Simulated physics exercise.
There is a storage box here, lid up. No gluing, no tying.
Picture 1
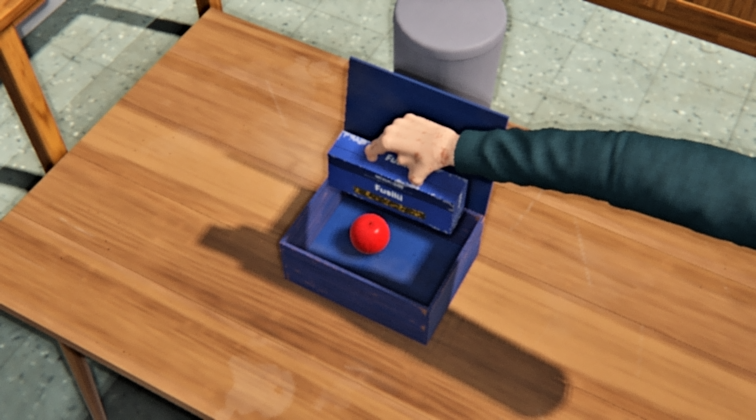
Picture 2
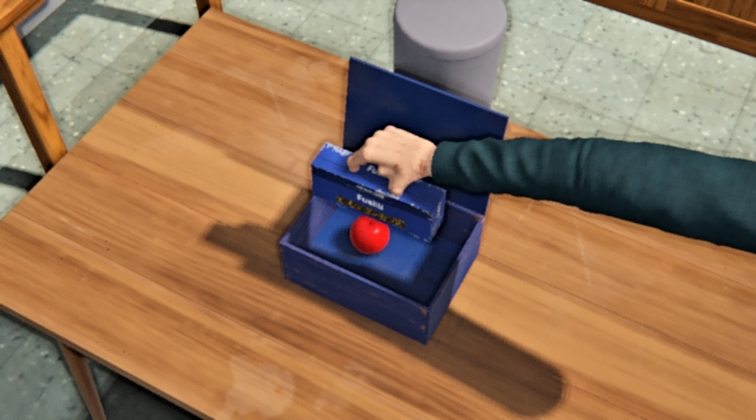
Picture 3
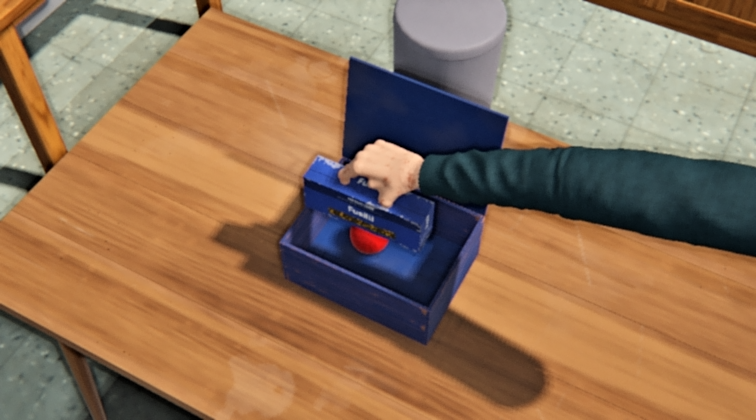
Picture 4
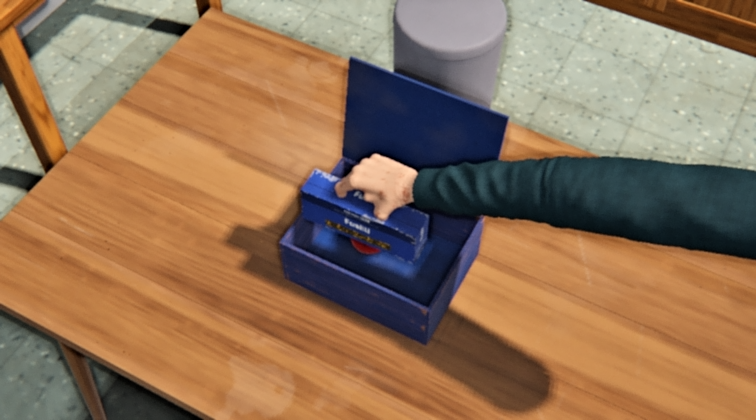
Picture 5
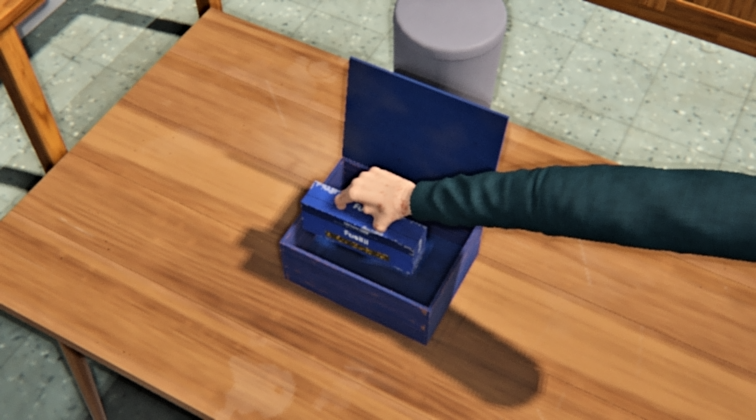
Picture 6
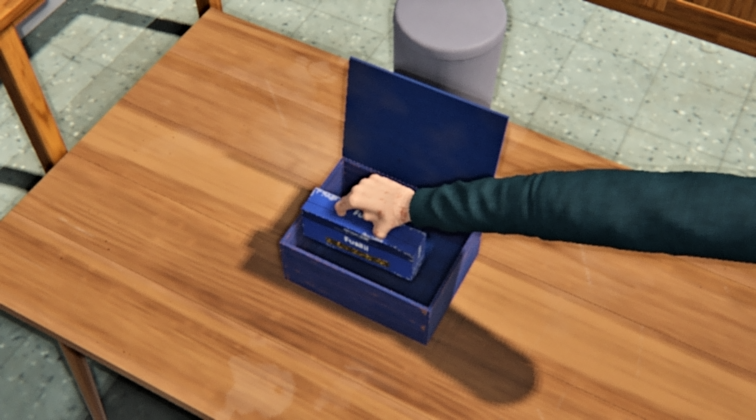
A hand in a dark green sleeve, reaching in from the right, grips a blue carton above an open blue storage box holding a red ball-like object. The box stands on a wooden table, seen from a fixed, high angle, with a grey cylinder beyond on a pale tiled floor. The hand moves the carton slightly left and lowers it into the box, hiding the red object and keeping hold.
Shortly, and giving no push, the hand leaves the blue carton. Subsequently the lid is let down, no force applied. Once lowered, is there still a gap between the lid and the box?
The lid is going to drop into place.
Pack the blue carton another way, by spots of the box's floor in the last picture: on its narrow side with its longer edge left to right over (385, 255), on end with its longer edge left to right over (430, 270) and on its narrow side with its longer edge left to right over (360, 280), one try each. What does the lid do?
Lid, try 1: Fully down; try 2: Propped open; try 3: Fully down.
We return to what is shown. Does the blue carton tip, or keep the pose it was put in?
It stays as it was set.
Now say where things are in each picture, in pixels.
The first frame shows on its way; blue carton (396, 183); red apple (370, 234).
The second frame shows on its way; blue carton (378, 192); red apple (370, 234).
The third frame shows on its way; blue carton (368, 204).
The fourth frame shows on its way; blue carton (364, 216).
The fifth frame shows on its way; blue carton (363, 228).
The sixth frame shows put in, still held; blue carton (364, 234).
Then, 0.40 s past the last view, blue carton displaced a little near (353, 271).
Then, 1.40 s past the last view, lid 72° above the rim; blue carton displaced a little near (353, 272); red apple displaced a little.
Then, 1.80 s past the last view, lid 47° above the rim; blue carton displaced a little near (353, 272); red apple displaced a little.
Then, 2.20 s past the last view, lid 17° above the rim; blue carton displaced a little near (353, 272); red apple displaced a little.
Finally, lid shut; moved from the start, blue carton and red apple. Final places as the last picture's camera would see them, blue carton near (353, 272).
